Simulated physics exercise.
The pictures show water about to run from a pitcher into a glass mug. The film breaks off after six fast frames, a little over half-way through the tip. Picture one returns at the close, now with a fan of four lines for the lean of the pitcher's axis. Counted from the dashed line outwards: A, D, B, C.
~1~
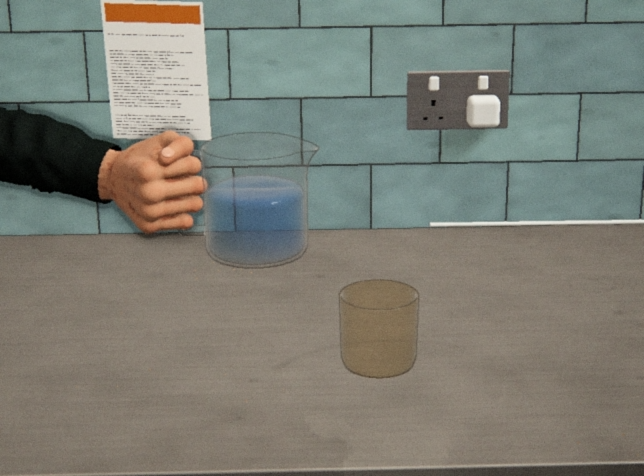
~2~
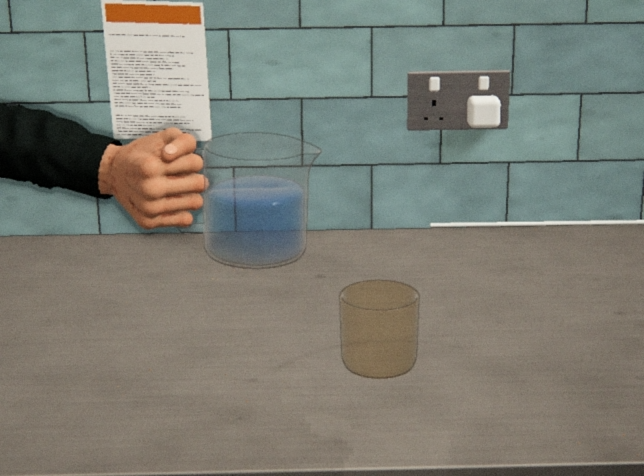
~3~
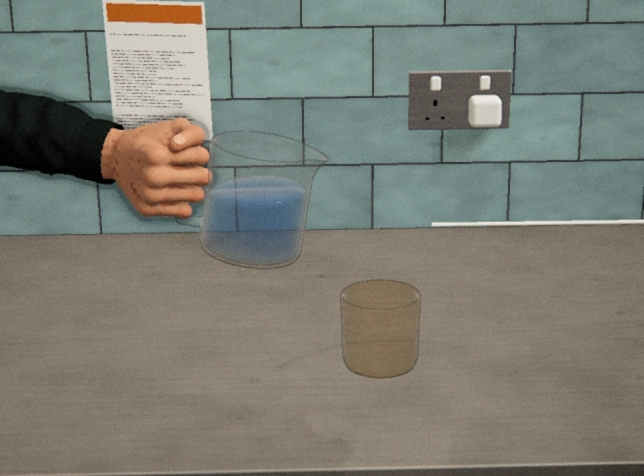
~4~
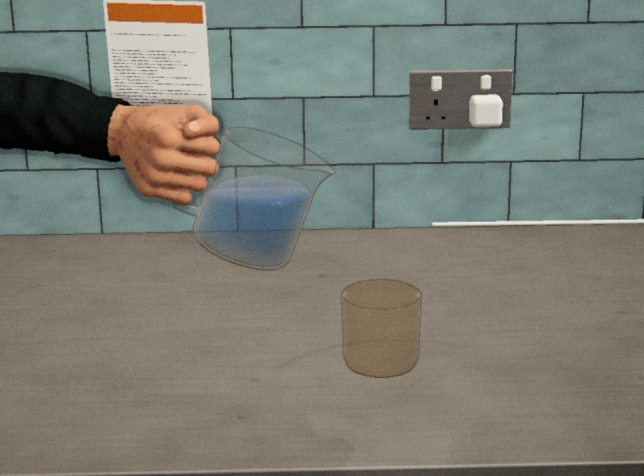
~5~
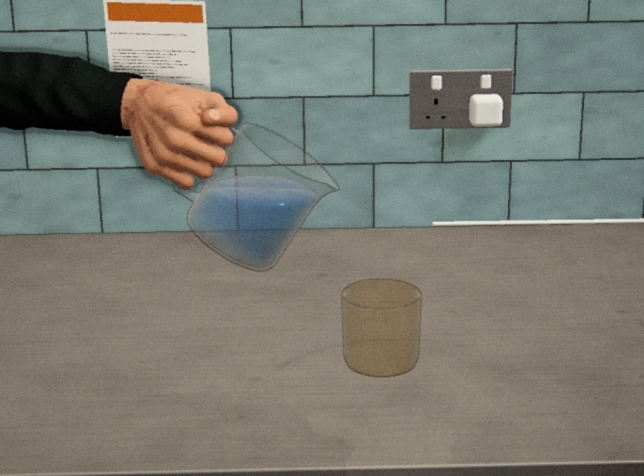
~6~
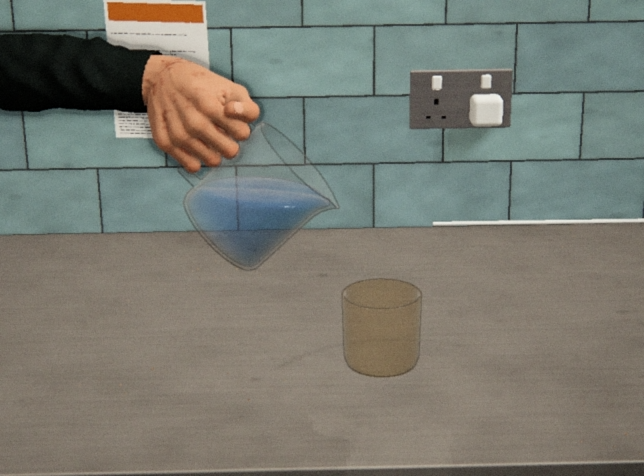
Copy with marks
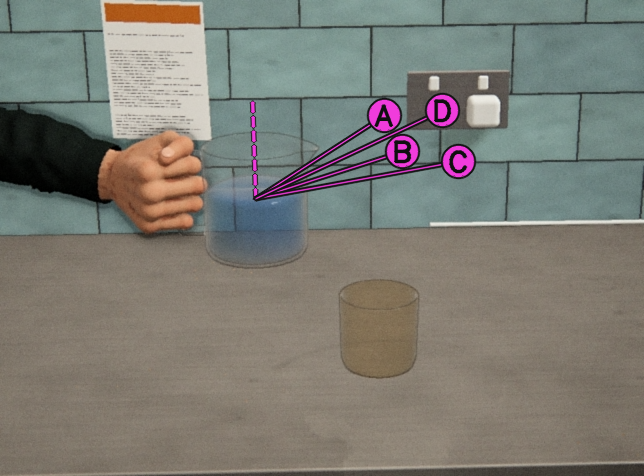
A hand on the left tilted a clear pitcher of blue water further and further to the right, its lip dipping, while a brownish glass mug sat still on the gray counter.
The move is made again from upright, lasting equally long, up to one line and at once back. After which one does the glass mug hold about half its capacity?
Use tilt D.
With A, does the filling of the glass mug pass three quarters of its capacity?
No, less.
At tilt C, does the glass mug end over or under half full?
Over half.
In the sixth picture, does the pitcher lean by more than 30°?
Yes.
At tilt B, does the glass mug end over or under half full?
Over half.
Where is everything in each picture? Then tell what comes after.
Upright, lip at (317, 148); rim of the glass mug round (379, 294); nothing has left yet.
Tipped about 2°, lip at (320, 150); nothing has left yet.
Tipped about 9°, lip at (326, 158); nothing has left yet.
Tipped about 20°, lip at (334, 171); nothing has left yet.
Tipped about 33°, lip at (338, 187); nothing has left yet.
Tipped about 47°, lip at (338, 206); nothing has left yet.
On the marked copy, A at (370, 124); B at (386, 156); C at (441, 164); D at (427, 117).
For tilt A, the glass mug ends with about 29 % of what it can hold.
For tilt B, the glass mug ends with about 70 % of what it can hold; 3 % of the water is spilt.
For tilt C, the glass mug ends with about 85 % of what it can hold; 7 % of the water is spilt.
For tilt D, the glass mug ends with about 51 % of what it can hold.
